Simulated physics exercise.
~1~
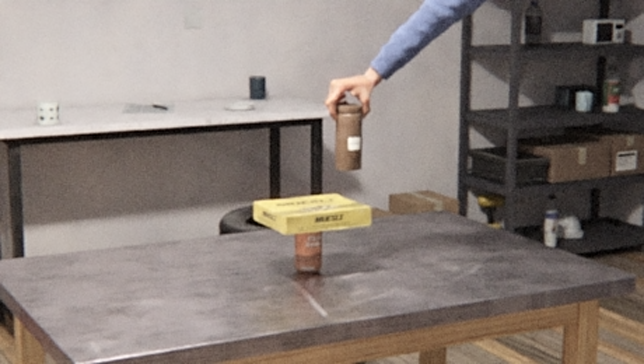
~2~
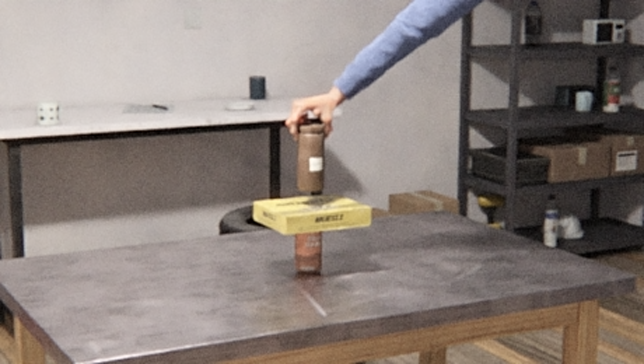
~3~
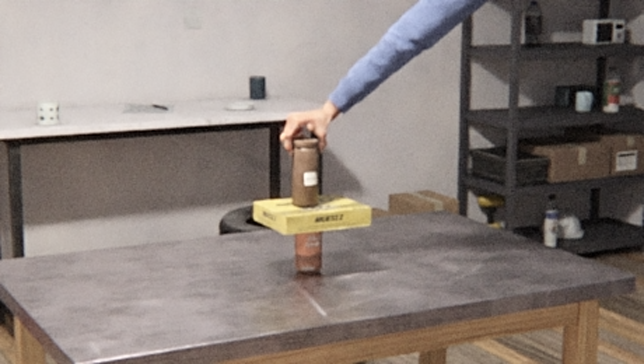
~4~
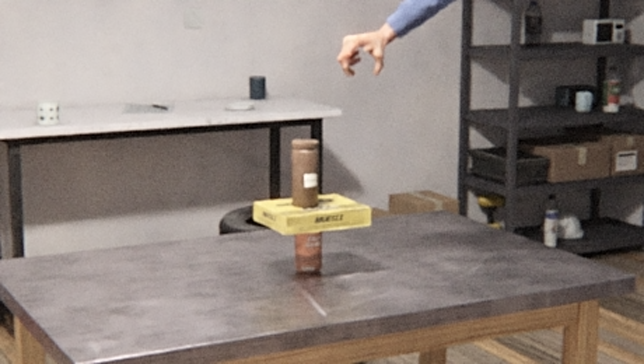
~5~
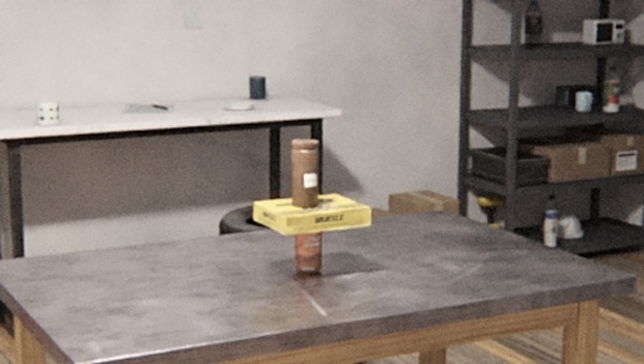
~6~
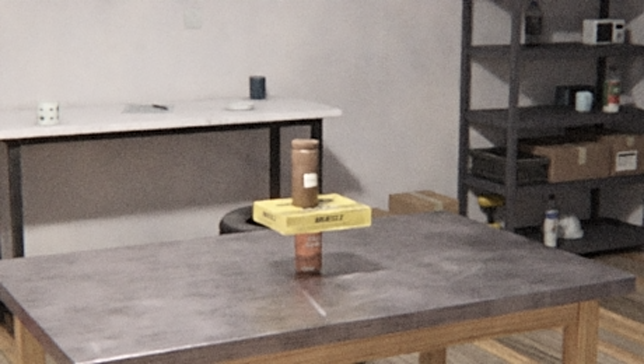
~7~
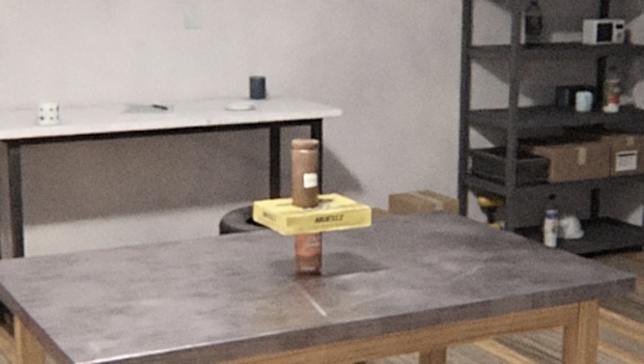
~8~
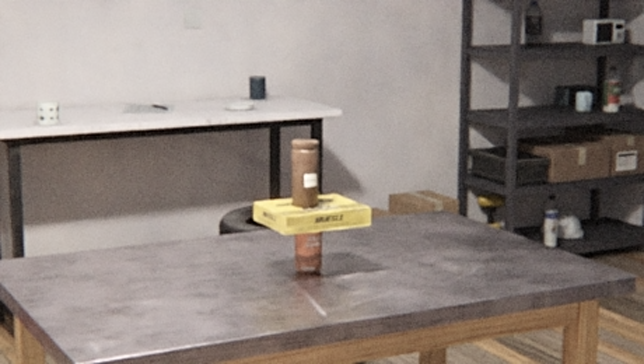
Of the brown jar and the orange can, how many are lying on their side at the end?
None of them are. The brown jar stands upright on the yellow packet, and the orange can stands upright beneath it.
